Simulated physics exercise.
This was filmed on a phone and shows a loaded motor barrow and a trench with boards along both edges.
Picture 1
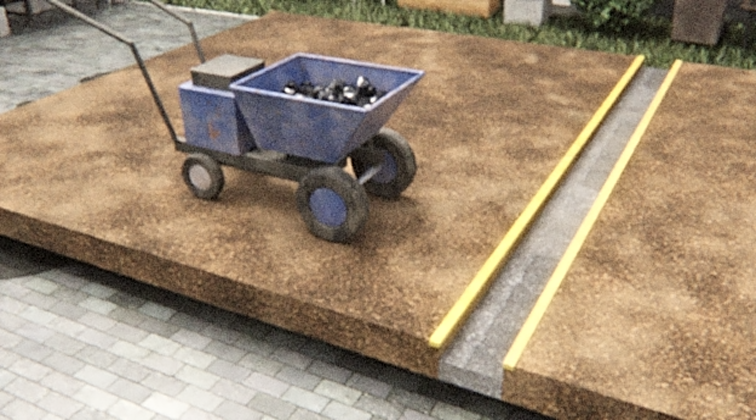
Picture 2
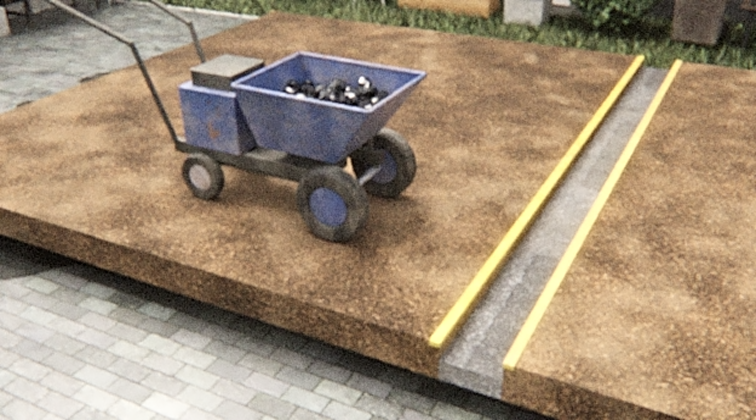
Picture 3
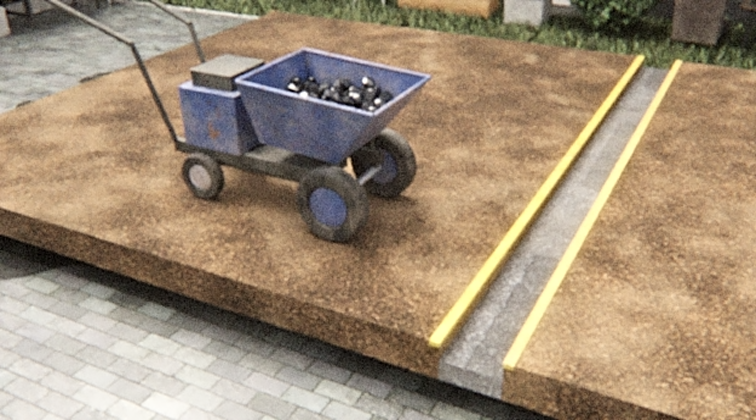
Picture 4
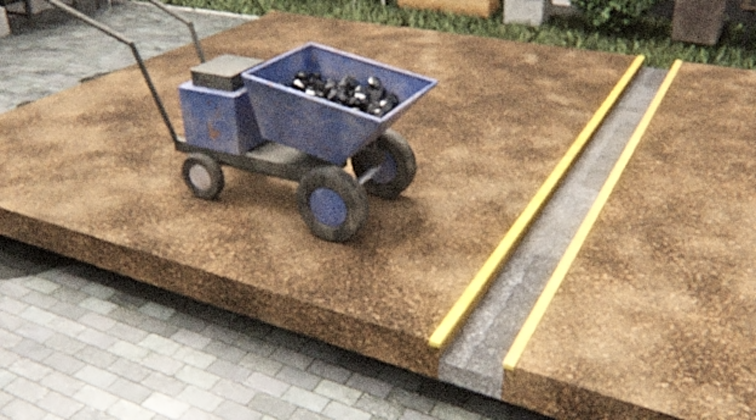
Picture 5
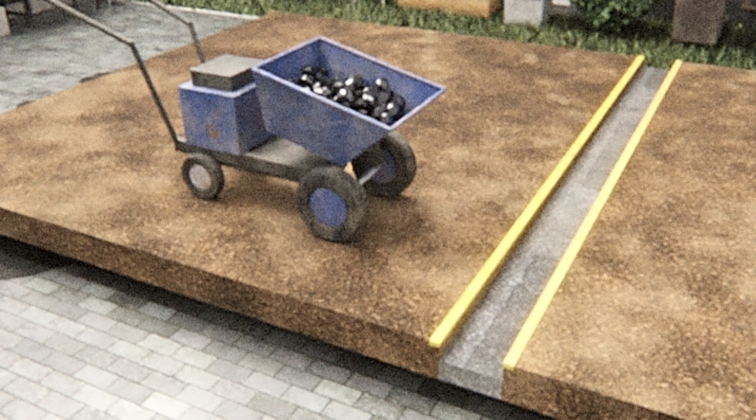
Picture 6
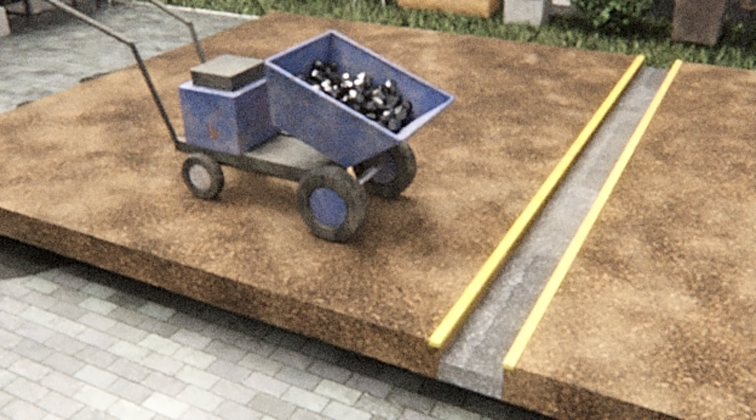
The blue skip on a small motor barrow, loaded with shiny black lumps, starts out level on a brown earthy surface, left of a shallow trench edged with yellow boards. It tilts gradually forward to the right, its back rising and front lip dipping, while the wheels stay in place.
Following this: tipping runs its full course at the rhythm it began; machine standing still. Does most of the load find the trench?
No.
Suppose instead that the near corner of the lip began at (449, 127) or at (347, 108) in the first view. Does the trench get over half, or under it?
Run 1 - a minority. Run 2 - a minority.
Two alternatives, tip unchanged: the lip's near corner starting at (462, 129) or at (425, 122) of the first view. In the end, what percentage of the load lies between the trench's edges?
20 % and 60 %.
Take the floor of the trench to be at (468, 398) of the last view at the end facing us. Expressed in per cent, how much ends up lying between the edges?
About 40 per cent.
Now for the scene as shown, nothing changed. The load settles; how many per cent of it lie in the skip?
Roughly 30 per cent.
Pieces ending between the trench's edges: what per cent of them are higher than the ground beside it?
Estimate: Near 10 per cent.
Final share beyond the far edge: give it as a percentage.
About 0 per cent.
Soon, skip tipped steeply; all in the skip.
A while on, skip tipped right over; most in the skip; a small part short of the trench; a stray few in or heaped over the trench.
Towards the end, skip tipped right over; about a third in the skip; about a third short of the trench; about a quarter in or heaped over the trench.
Finally, skip tipped right over; about a third in the skip; about a third short of the trench; about a third in or heaped over the trench; none beyond it.
